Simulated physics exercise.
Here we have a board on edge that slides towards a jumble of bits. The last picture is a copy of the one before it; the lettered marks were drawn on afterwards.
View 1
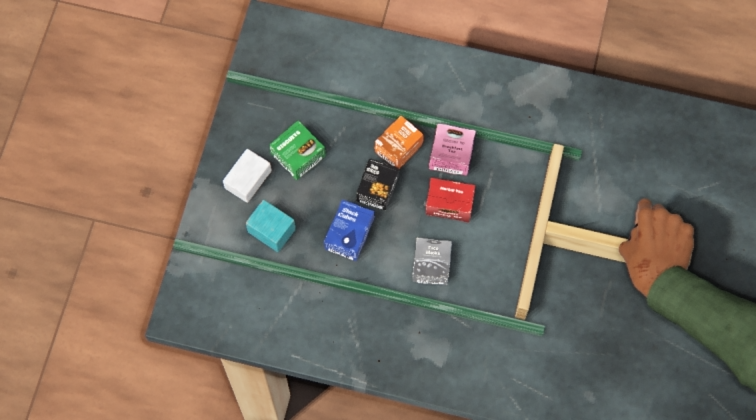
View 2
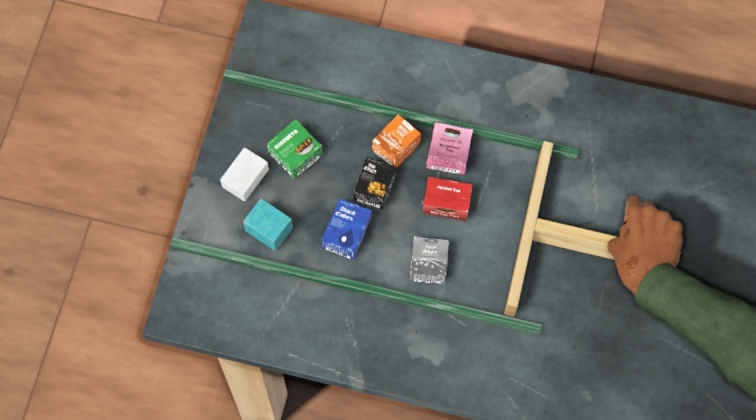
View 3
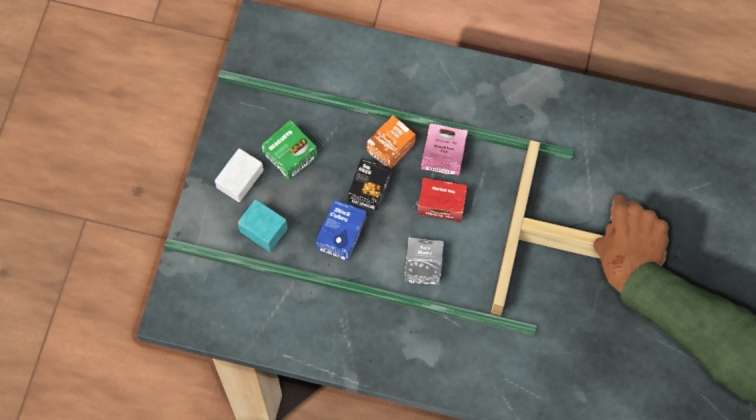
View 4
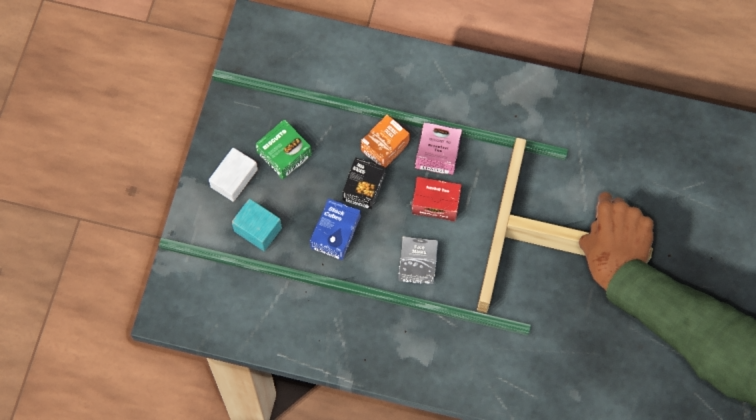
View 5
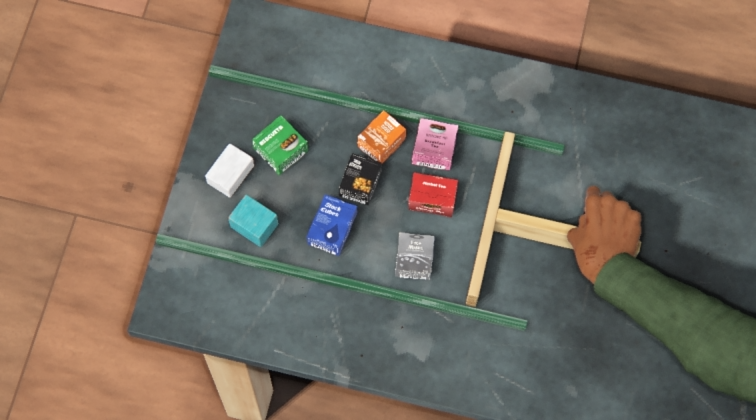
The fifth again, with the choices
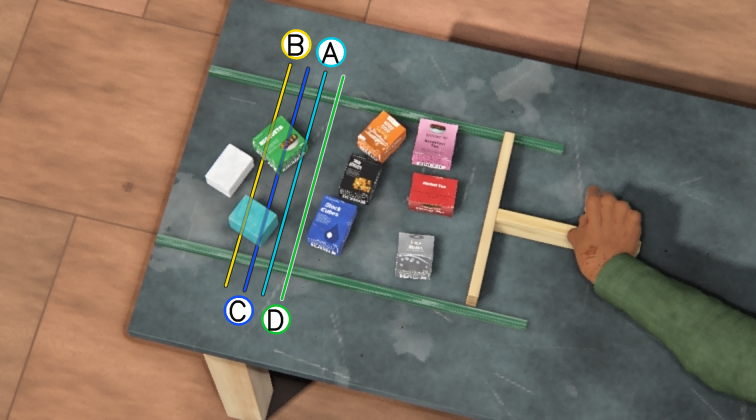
A wooden board on a handle, pushed by a hand in a green sleeve, slid left between two green strips towards a scattering of small colourful boxes and blocks, without touching any of them.
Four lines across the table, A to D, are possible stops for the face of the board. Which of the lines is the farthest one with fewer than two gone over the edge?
C is the last line within the limit.
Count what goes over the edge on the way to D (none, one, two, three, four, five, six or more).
The count is none.
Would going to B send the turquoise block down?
Yes.
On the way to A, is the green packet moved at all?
By then, yes.
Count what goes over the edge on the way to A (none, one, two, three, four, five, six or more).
By then, none.
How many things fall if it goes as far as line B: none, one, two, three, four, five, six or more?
By then, three.
On the copy, A at (295, 180); B at (259, 172); C at (277, 176); D at (314, 184).
On C. First, board (415, 194); pink packet (405, 138); orange box (370, 134).
Then, board (339, 177); green packet (249, 133); turquoise block (232, 216).
Finally, board (280, 164); green packet (193, 118); white block (185, 162); none fallen.
By contrast, A is within the limit but short; B drops three; D is within the limit but short.
